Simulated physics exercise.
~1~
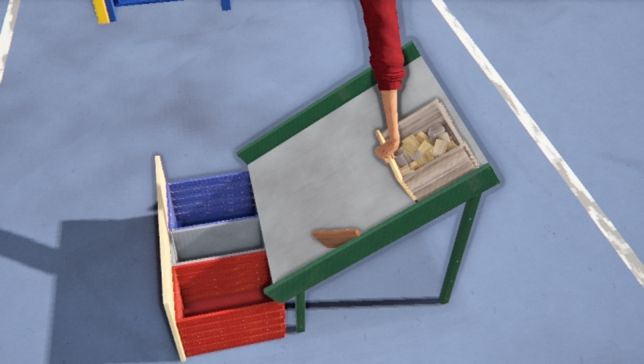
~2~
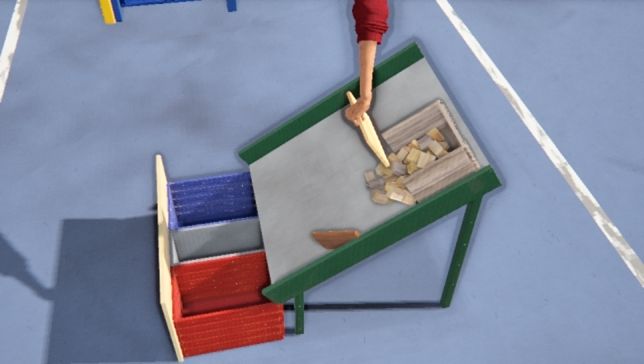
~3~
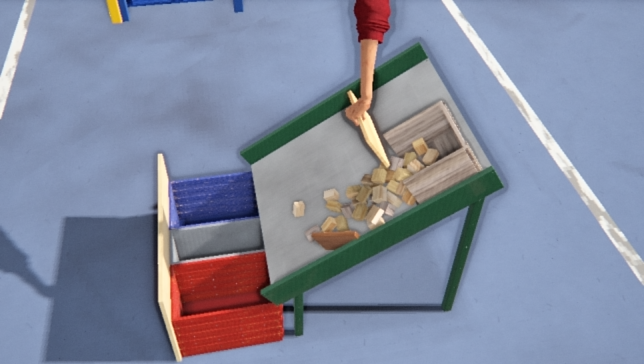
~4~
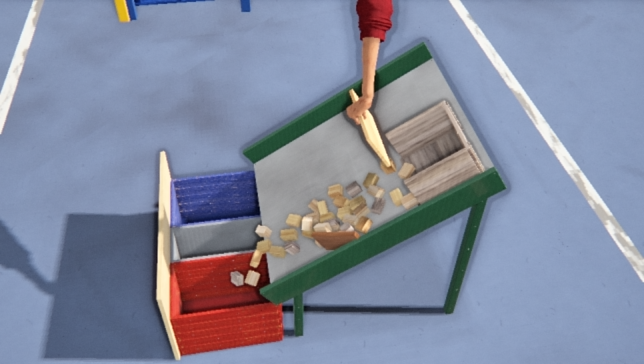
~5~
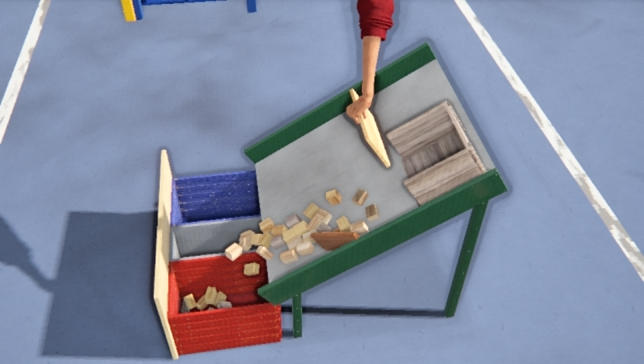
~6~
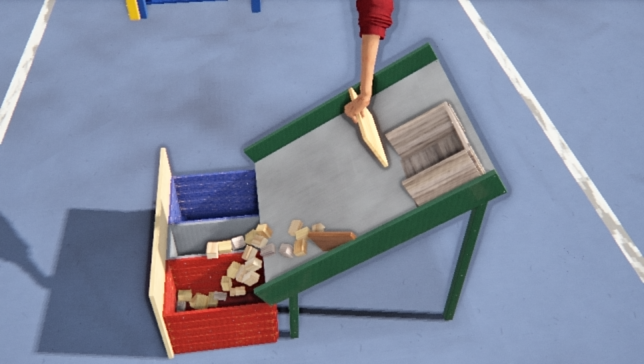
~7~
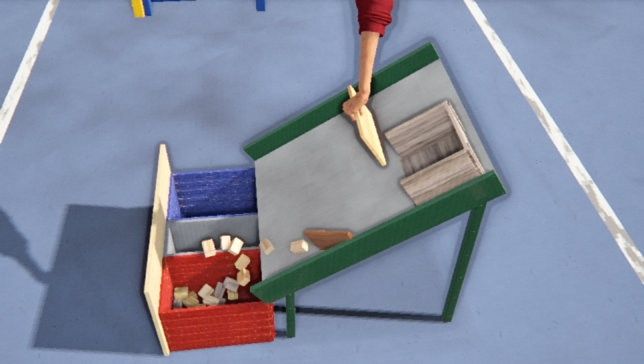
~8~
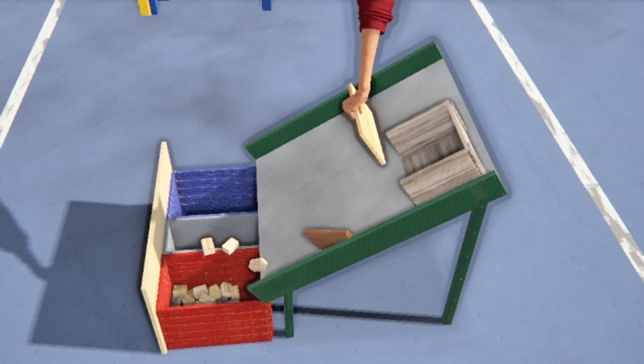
On a blue court, a hand lifting a wooden gate on a sloping table, wood blocks sliding down-left into red and grey bins.
